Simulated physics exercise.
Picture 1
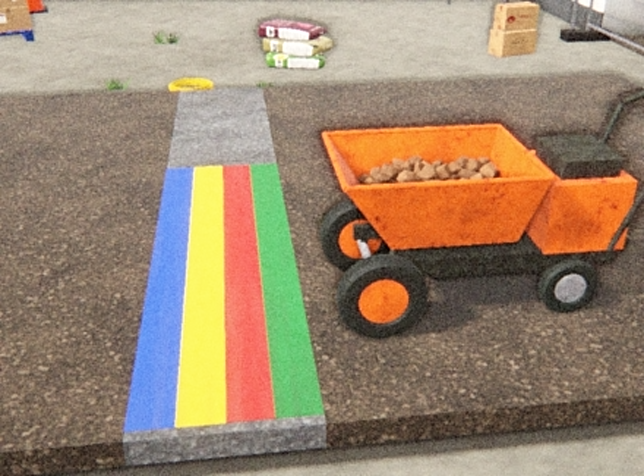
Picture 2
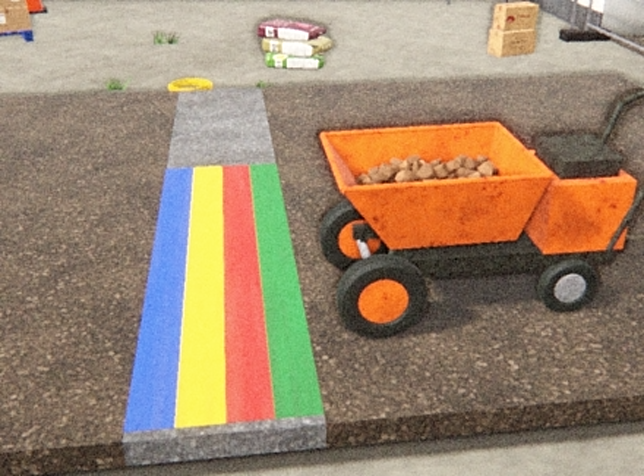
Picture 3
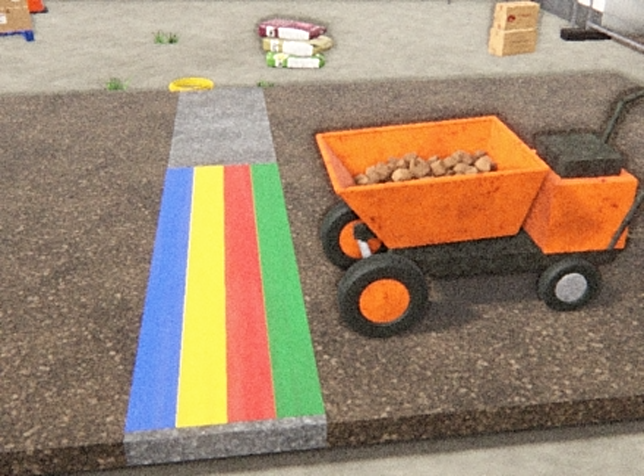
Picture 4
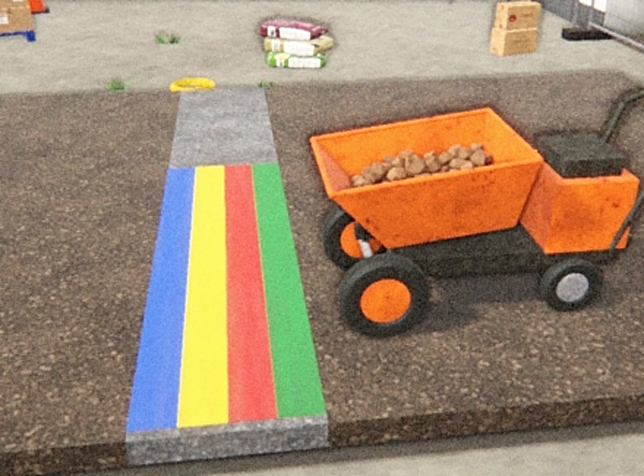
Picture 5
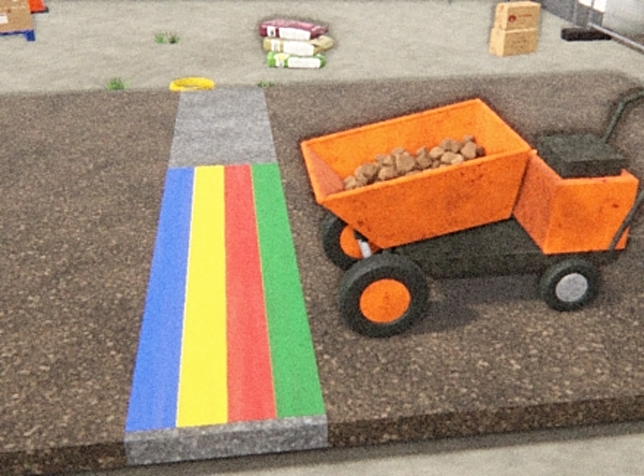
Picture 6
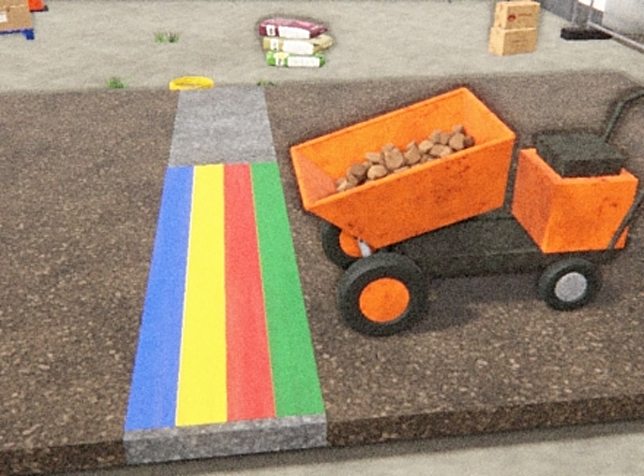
On a dirt surface beside four painted strips, an orange barrow's loaded skip tilts leftward.
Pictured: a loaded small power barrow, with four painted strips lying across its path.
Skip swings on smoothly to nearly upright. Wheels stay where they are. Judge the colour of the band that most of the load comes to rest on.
Most of it rests on the yellow band.
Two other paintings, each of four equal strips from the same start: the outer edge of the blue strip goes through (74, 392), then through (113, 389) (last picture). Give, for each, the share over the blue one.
Near 10 and then 20 in a hundred.
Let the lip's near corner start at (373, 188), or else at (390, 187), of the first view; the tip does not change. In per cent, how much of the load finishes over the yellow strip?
First some 20, then 20 per cent.
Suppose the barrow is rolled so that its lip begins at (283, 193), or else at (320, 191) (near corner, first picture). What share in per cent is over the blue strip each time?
Some 30 % then some 20 %.
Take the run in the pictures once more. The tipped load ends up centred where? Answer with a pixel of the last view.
Near (198, 308).
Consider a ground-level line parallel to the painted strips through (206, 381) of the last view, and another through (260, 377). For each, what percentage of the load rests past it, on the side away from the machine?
Around 40 percent for the first and 70 percent for the second.
Just after the last frame, skip tipped steeply; every one in the skip.
A moment on, skip tipped right over; the larger part in the skip; about a tenth over the red strip; about a tenth over the yellow strip; just a few over the blue strip; just a few falling.
Further on, skip tipped right over; roughly a quarter in the skip; just a few over the green strip; about a tenth over the red strip; roughly a third over the yellow strip; roughly a quarter over the blue strip; about a tenth off the paint.
When it is over, skip tipped right over; roughly a quarter in the skip; just a few over the green strip; roughly a quarter over the red strip; roughly a quarter over the yellow strip; roughly a quarter over the blue strip; about a tenth off the paint.
